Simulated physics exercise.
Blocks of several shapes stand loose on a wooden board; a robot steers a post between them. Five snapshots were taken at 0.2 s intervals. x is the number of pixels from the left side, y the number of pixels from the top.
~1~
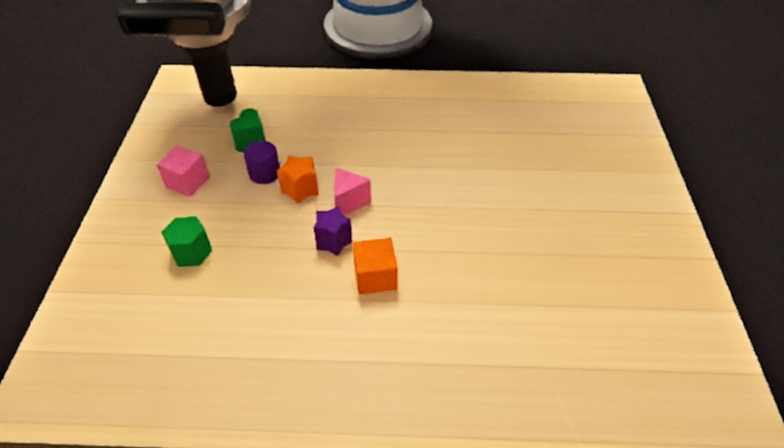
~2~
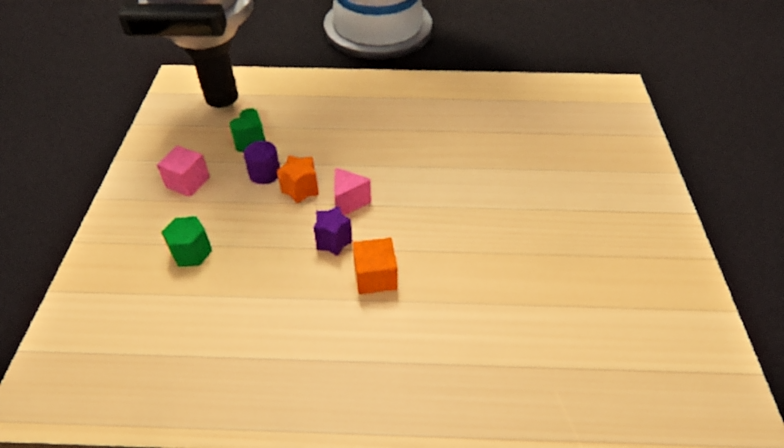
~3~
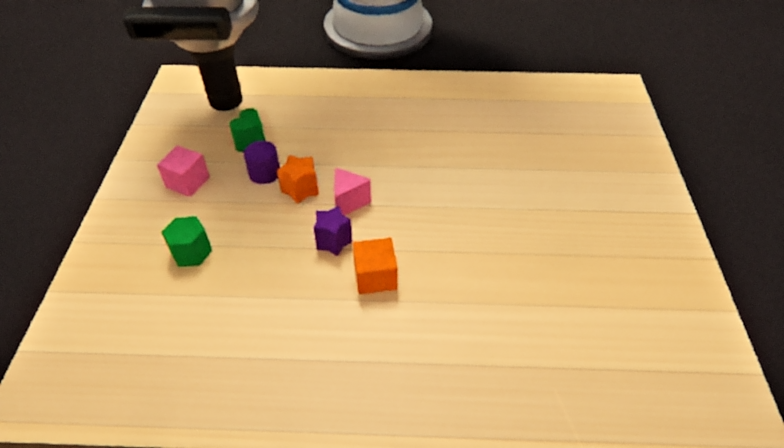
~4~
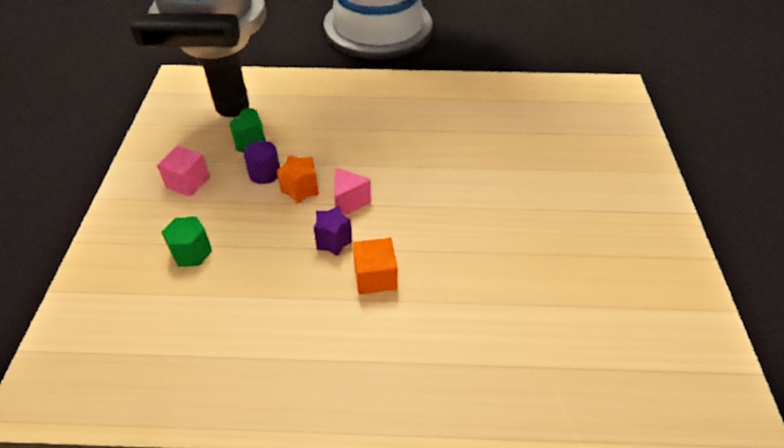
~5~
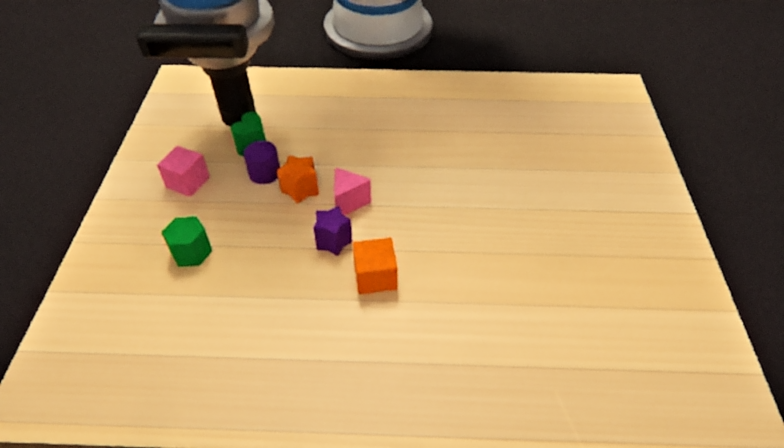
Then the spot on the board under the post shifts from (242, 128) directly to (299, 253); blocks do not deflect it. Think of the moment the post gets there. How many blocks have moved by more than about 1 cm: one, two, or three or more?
I expect three or more blocks to move.
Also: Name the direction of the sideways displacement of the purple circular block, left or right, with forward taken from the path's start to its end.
Facing from start to end, it shifts right.
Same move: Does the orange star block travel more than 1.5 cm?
The answer is yes.
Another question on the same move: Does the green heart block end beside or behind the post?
Final answer: No.
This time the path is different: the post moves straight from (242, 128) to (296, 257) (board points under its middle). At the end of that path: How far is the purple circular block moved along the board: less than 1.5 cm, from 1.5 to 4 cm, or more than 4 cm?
Goes over 4 cm.
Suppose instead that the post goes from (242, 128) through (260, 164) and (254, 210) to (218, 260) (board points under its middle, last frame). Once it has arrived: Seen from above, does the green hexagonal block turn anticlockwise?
Final answer: No.
On the path given first. One third of the way, post at (258, 154); green heart block at (265, 163), turned 15° clockwise; purple circular block at (264, 185); orange star block at (300, 169), turned 25° anticlockwise.
Two thirds of the way, post at (277, 196); green heart block at (277, 207), turned 50° clockwise; purple circular block at (255, 229); orange star block at (313, 176), turned 95° anticlockwise.
At the end, post at (297, 243); green heart block at (298, 259), turned 50° clockwise; purple circular block at (250, 246); orange star block at (314, 179), turned 115° anticlockwise; purple star block still.
